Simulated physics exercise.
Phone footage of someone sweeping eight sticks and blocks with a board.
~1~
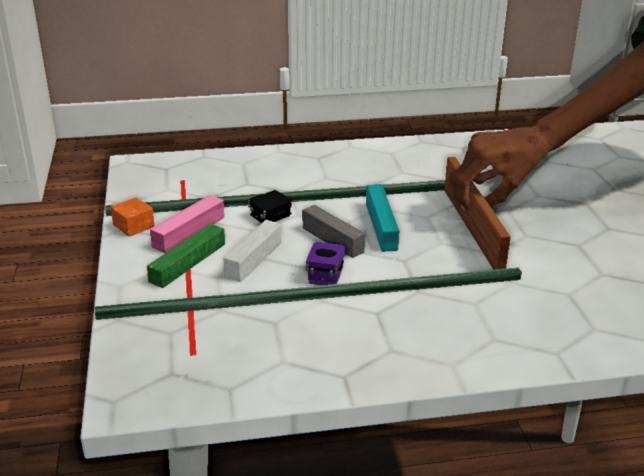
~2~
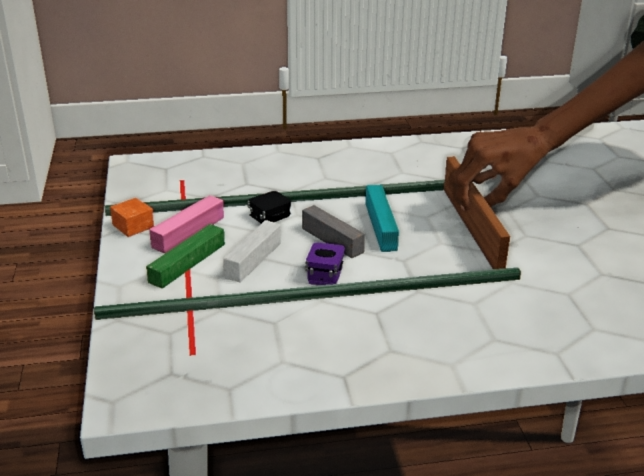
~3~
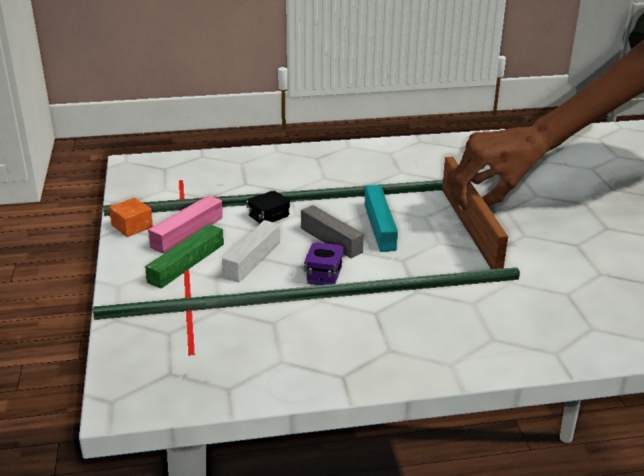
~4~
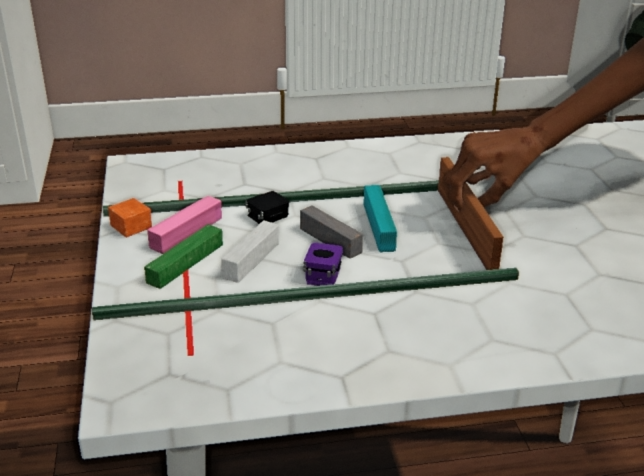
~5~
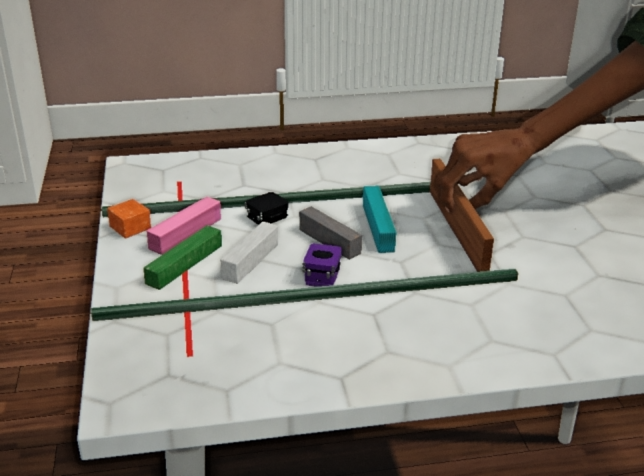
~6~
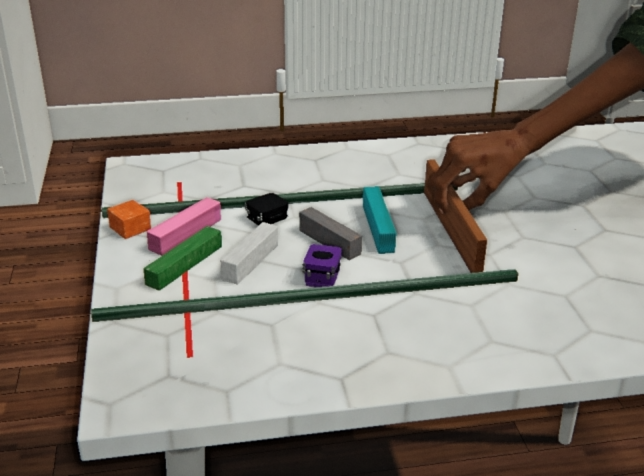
A hand at the right grips an upright brown board on a white, hexagon-patterned table, seen from above at an angle, with a radiator and wooden floor behind. Between two dark green rails lie orange, pink, green, black, white, grey, purple and turquoise pieces, the leftmost near a red line. The hand slides the board slightly left without touching the pieces, which stay still, while the view shifts very faintly.
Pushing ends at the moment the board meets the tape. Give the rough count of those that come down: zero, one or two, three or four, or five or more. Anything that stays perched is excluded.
Most likely, a single one or a pair will tumble down.
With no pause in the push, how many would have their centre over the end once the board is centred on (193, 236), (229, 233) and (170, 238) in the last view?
By position: 1 / 0 / 2.
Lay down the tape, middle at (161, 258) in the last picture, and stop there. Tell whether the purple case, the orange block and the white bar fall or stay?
Starting with the purple case, it keeps its place, then the orange block ends up falling, then the white bar keeps its place.
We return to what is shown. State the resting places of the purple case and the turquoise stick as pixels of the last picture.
Okay, so first (169, 283), and next (174, 236).
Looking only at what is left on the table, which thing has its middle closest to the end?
It's the pink stick that is foremost.
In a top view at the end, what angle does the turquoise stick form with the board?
It measures close to 0 degrees.
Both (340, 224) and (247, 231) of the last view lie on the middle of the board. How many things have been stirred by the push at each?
In order, the tallies are 2 and 7.
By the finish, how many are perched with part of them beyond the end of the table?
1 is the number.
A little later, none off yet; orange block at rest near (129, 219); green bar at rest near (184, 257); pink stick at rest near (185, 225).
Next, none off yet; orange block moving near (120, 219); green bar shifted a little near (154, 257); pink stick shifted a little near (147, 227).
When it is over, the number that fall off is one or two; down, orange block.
